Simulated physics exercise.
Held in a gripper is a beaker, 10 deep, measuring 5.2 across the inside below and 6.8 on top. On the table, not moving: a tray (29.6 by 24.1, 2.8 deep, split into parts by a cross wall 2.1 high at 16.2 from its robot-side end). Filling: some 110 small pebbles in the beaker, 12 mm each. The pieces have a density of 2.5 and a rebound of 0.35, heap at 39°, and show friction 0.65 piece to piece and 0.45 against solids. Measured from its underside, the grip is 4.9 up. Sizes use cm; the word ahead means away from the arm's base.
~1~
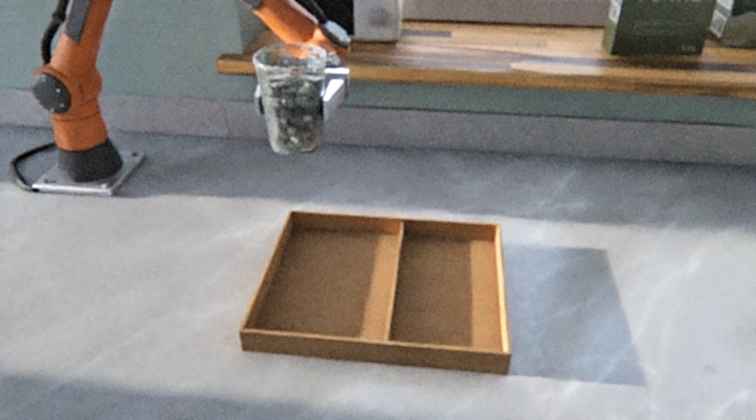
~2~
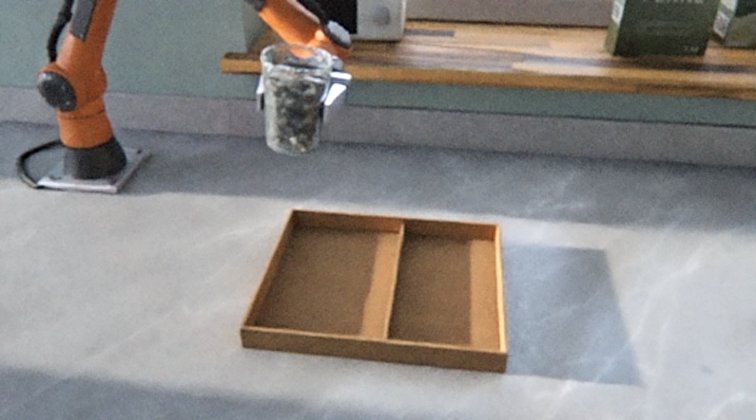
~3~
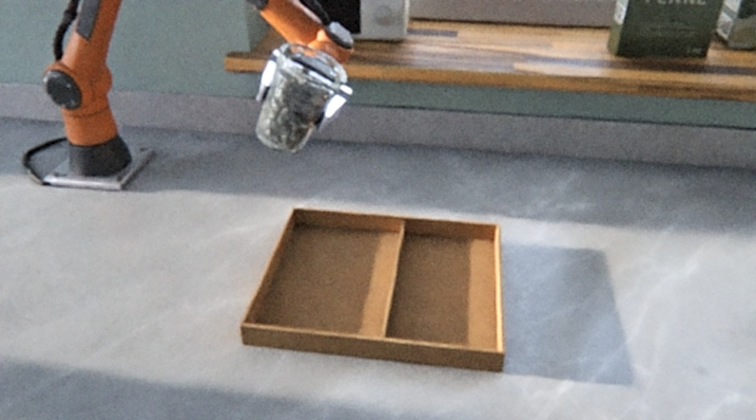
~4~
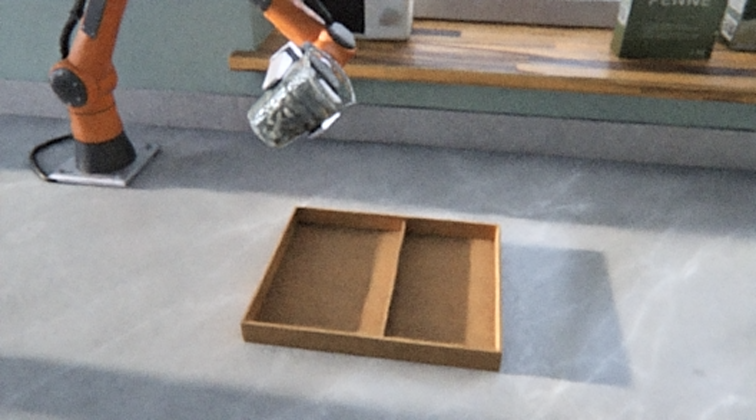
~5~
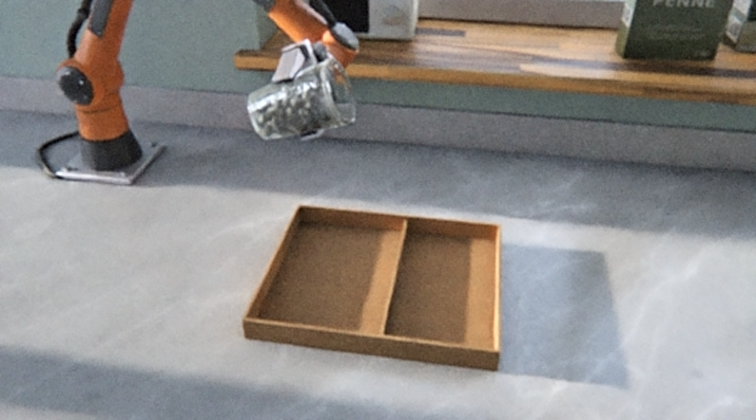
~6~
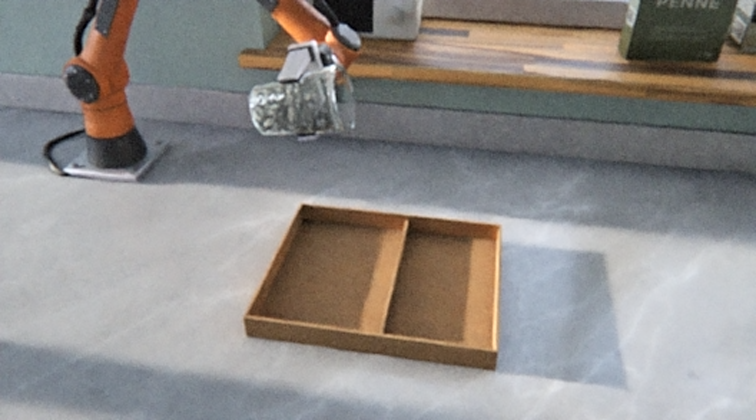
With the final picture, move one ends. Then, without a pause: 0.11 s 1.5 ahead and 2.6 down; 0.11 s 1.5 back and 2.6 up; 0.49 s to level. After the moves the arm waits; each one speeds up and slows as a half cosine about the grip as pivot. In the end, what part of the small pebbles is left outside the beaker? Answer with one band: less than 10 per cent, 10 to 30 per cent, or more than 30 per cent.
Less than 10 per cent.
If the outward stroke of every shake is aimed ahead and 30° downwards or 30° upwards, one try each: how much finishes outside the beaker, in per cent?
You'd get about 5 per cent with the first setting and about 20 per cent with the second.
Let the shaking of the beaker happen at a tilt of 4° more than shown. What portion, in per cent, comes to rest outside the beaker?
Estimate: Close to 0 in a hundred.
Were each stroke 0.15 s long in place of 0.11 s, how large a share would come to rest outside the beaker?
It would come to around 0 %.
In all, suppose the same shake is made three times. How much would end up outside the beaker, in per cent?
Estimate: Around 0 %.
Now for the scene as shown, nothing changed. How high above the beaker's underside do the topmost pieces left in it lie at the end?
I'd say near 9.5 cm from the bottom.
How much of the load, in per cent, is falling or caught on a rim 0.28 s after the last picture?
Some 0 percent.
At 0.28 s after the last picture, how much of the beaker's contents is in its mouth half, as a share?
Roughly 40 per cent.
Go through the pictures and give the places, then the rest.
The beaker middle at (294, 102), level; upper third of the load around (292, 89), from x 270 to 315, top at y 70; 108 in the beaker, in the first picture.
The beaker middle at (295, 103), tilted 7° forward; upper third of the load around (295, 90), from x 270 to 320, top at y 70, in the second picture.
The beaker middle at (296, 103), tilted 26° forward; upper third of the load around (296, 91), from x 265 to 325, top at y 70, in the third picture.
The beaker middle at (297, 104), tilted 50° forward; upper third of the load around (299, 91), from x 260 to 330, top at y 75, in the fourth picture.
The beaker middle at (300, 104), tilted 69° forward; upper third of the load around (298, 93), from x 260 to 335, top at y 80, in the fifth picture.
The beaker middle at (301, 105), tilted 76° forward; upper third of the load around (295, 94), from x 260 to 335, top at y 80; 108 in the beaker, in the sixth picture.
Then, 0.28 s on, tilted 73° forward, highest piece 28 above the table; 108 in the beaker.
Then, 0.57 s on, tilted 15° forward, highest piece 30 above the table; 108 in the beaker.
Then, 0.91 s on, level, highest piece 30 above the table; 108 in the beaker.
Then, 1.96 s on, level, highest piece 31 above the table; 108 in the beaker.
In the end, 108 in the beaker. That is 0 % outside the beaker.
